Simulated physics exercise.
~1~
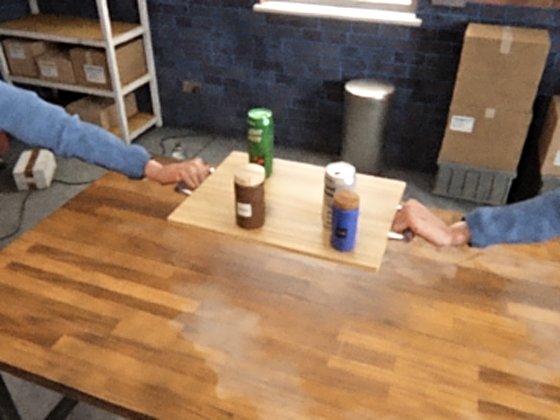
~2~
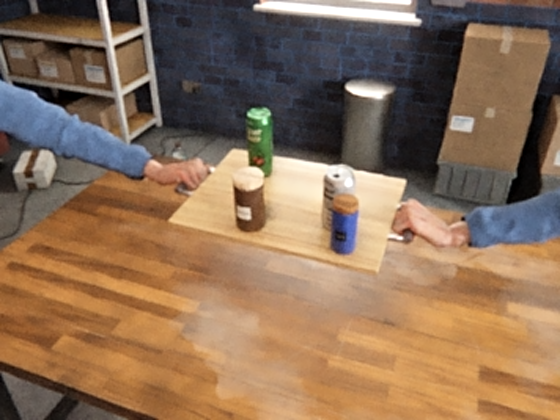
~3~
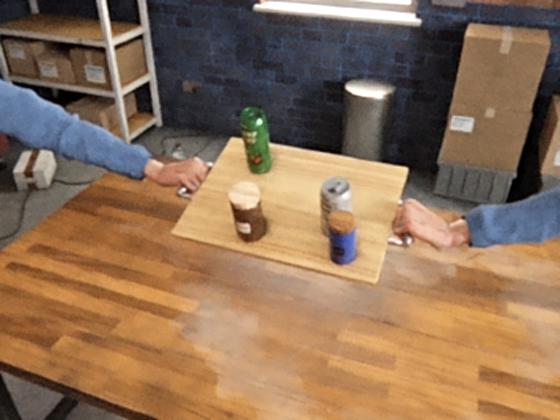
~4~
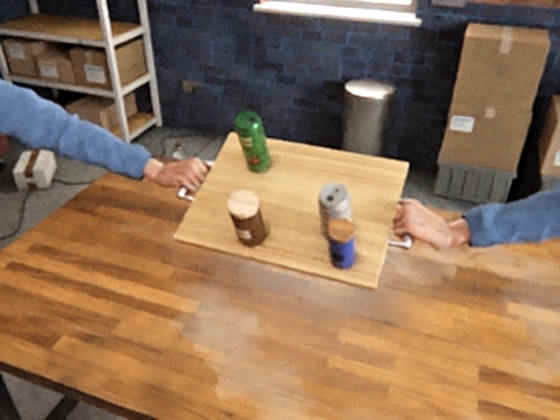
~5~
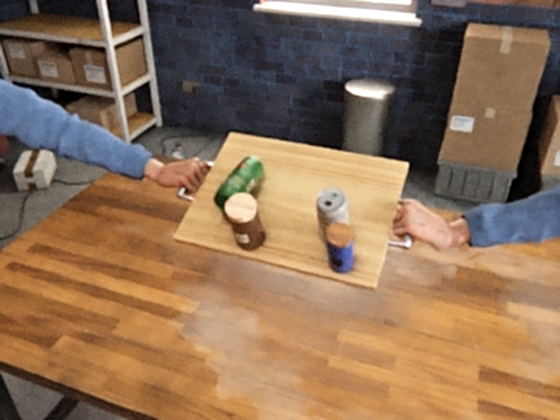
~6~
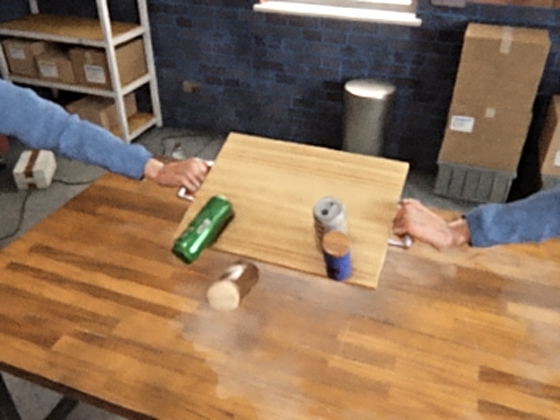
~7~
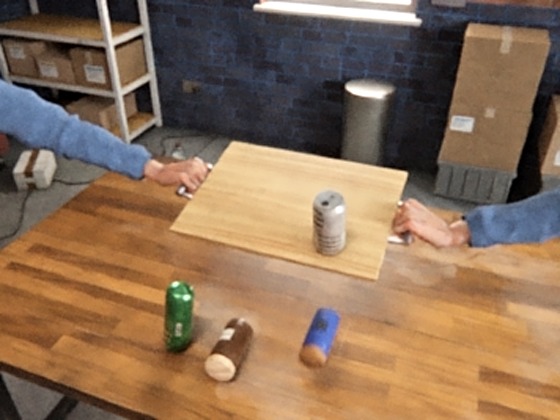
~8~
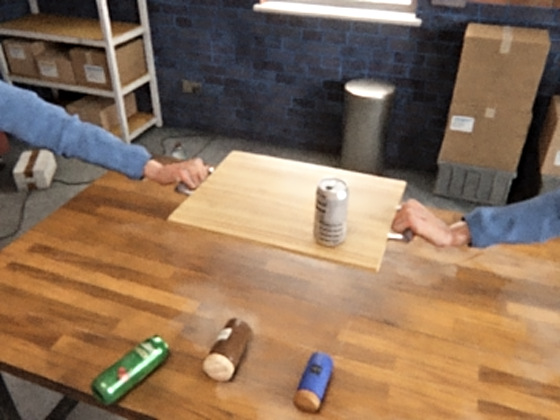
Two hands tipping a wooden tray towards the viewer, spilling three containers onto the table, then levelling it with one can still standing.
